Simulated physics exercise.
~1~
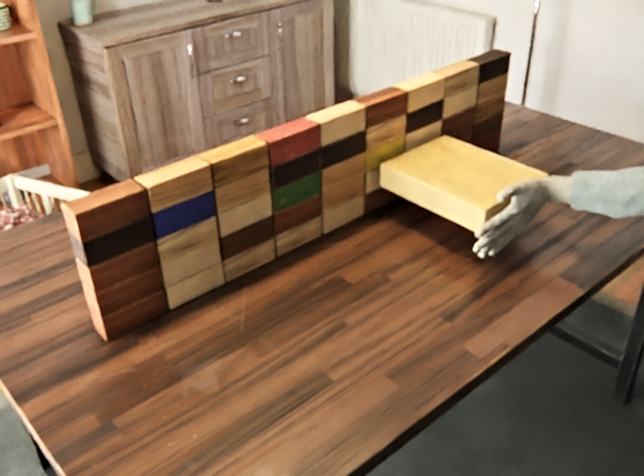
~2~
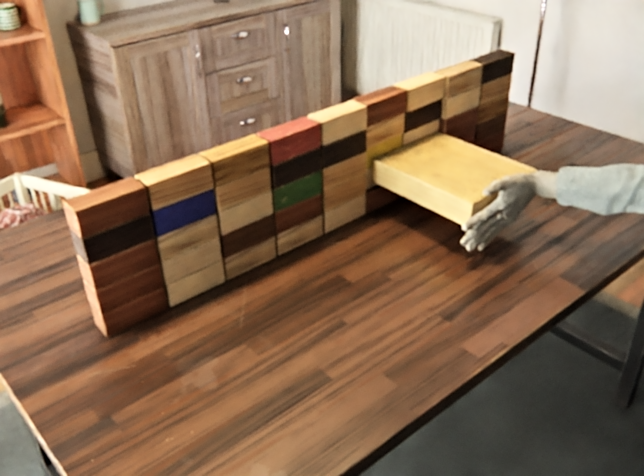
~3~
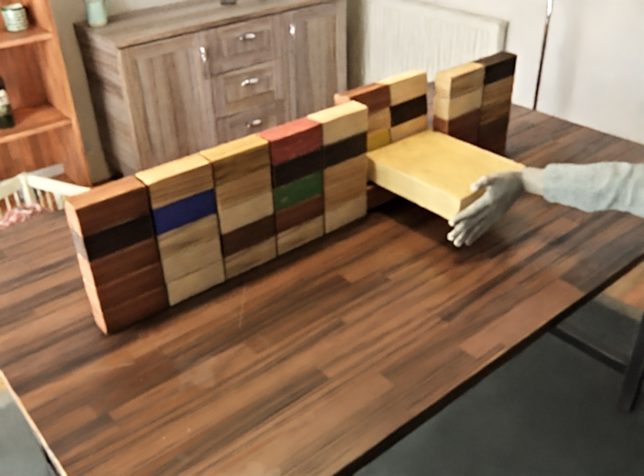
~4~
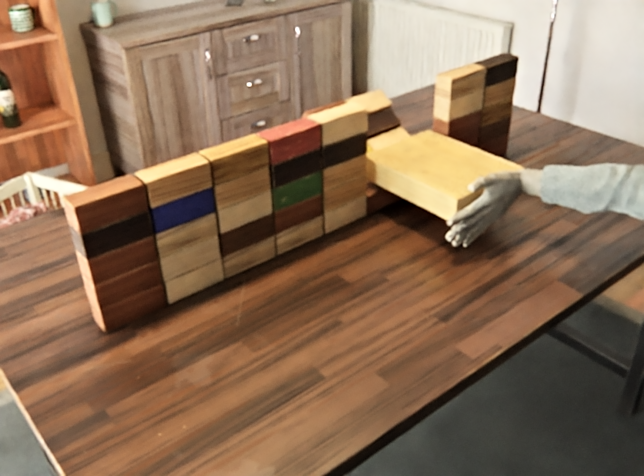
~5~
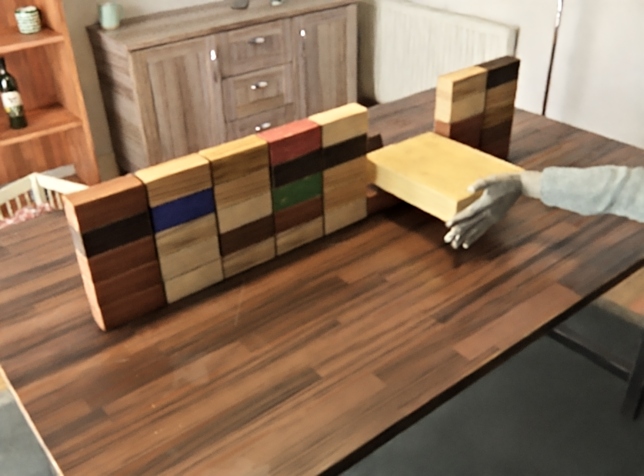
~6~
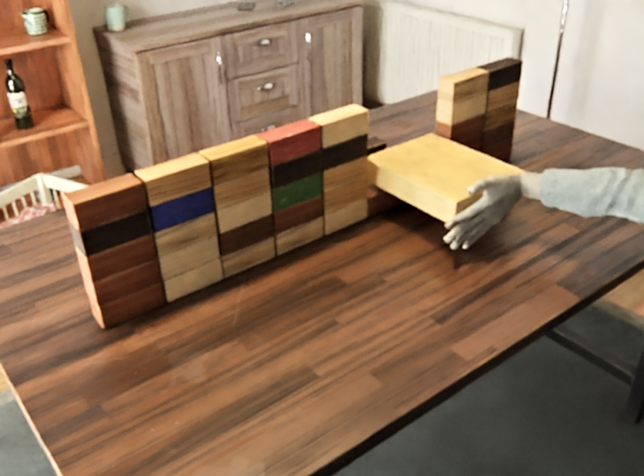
A gloved hand holds a long, pale wooden block on a dark wooden table and pushes its end against a wall of stacked wooden blocks, right beside the yellow one. At first the wall stands in one unbroken row, but as the long block presses in slightly, two columns to the right of centre start tipping backward, away from the hand. They lean further, the yellow block going with them, and drop behind the wall, leaving a wide gap. The hand stays in place with its block. The two right-hand columns and the left section, with its red, green and blue blocks, remain standing.
